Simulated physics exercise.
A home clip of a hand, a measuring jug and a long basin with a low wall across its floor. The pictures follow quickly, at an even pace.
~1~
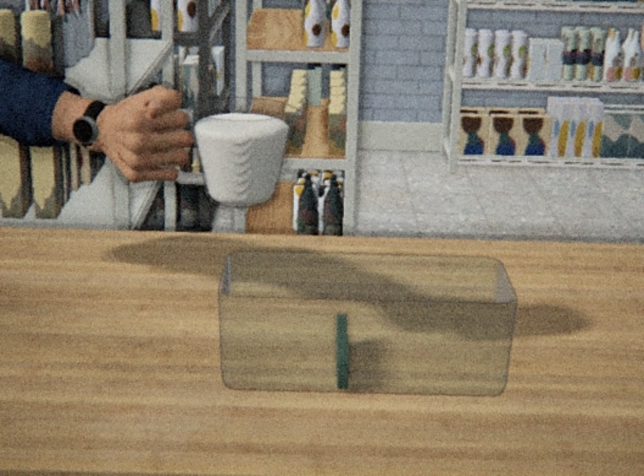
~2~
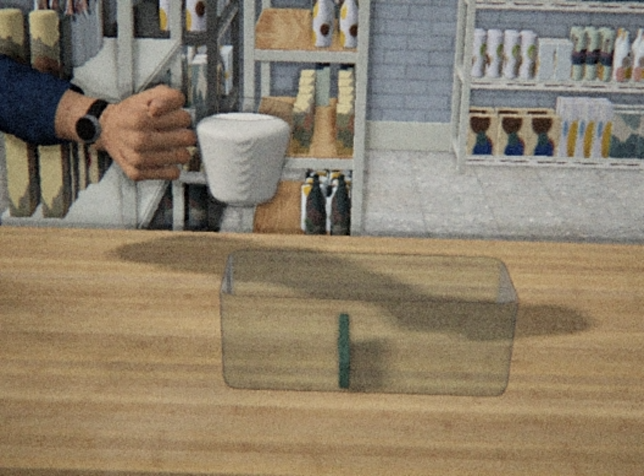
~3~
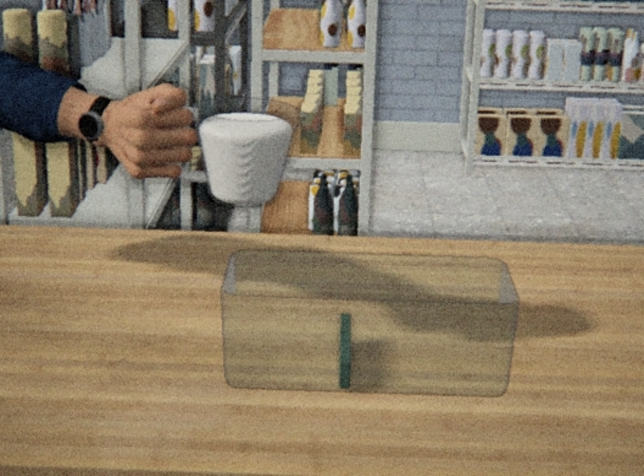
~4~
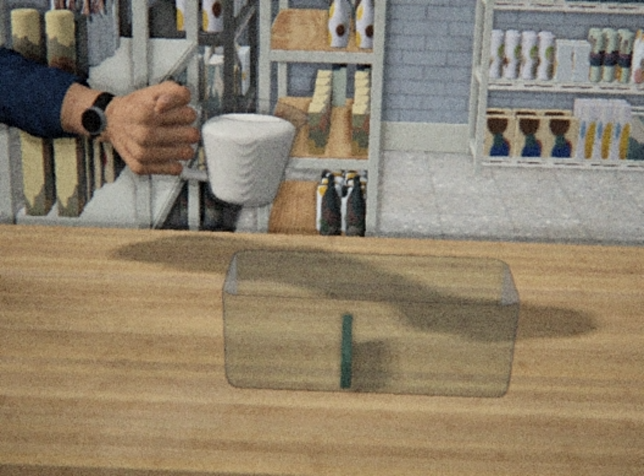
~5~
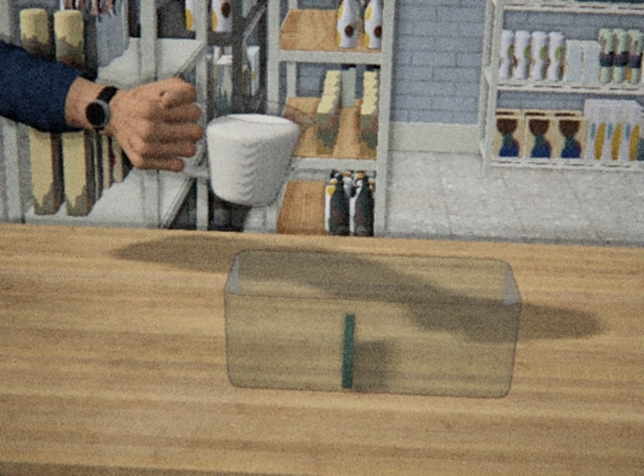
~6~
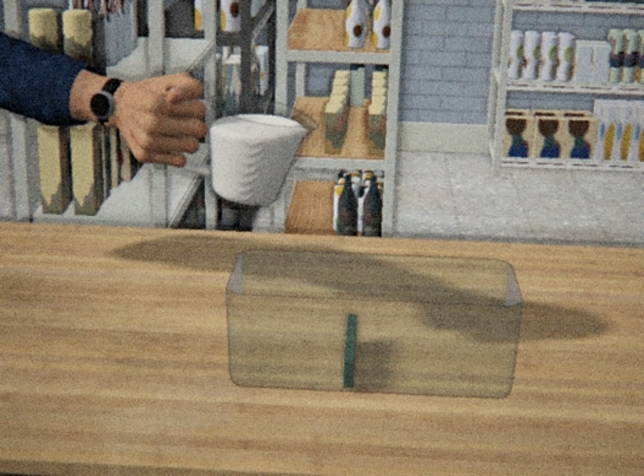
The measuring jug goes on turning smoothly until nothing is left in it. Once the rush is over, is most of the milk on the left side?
No. The section to the right gets the largest share.
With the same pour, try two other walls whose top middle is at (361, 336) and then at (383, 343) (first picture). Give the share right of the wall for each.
45 per cent first, then 10 per cent.
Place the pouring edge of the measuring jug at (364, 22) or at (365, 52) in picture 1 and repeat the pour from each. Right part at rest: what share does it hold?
90 and 90 per cent.
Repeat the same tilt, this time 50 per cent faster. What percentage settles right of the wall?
It comes to about 65 per cent.
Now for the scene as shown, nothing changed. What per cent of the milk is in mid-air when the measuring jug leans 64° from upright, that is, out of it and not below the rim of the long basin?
Estimated: 20 per cent or thereabouts.
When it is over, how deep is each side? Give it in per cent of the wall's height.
On the left it's around 20 per cent; on the right, 50 per cent.
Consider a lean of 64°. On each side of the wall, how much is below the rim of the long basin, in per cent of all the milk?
Left 0, right 10.
A moment on, the tilt is 64° and 67 per cent is still to pour, 1 is left of the wall and 11 right of it.
Next, the tilt is 104° and 6 per cent is still to pour, 13 is left of the wall and 71 right of it.
Then the tilt is 116° and 0 per cent is still to pour, 24 is left of the wall and 75 right of it.
Later the tilt is 116° and 0 per cent is still to pour, 25 is left of the wall and 74 right of it.
At rest 25 per cent lies left of the wall, 74 right of it and 1 outside.
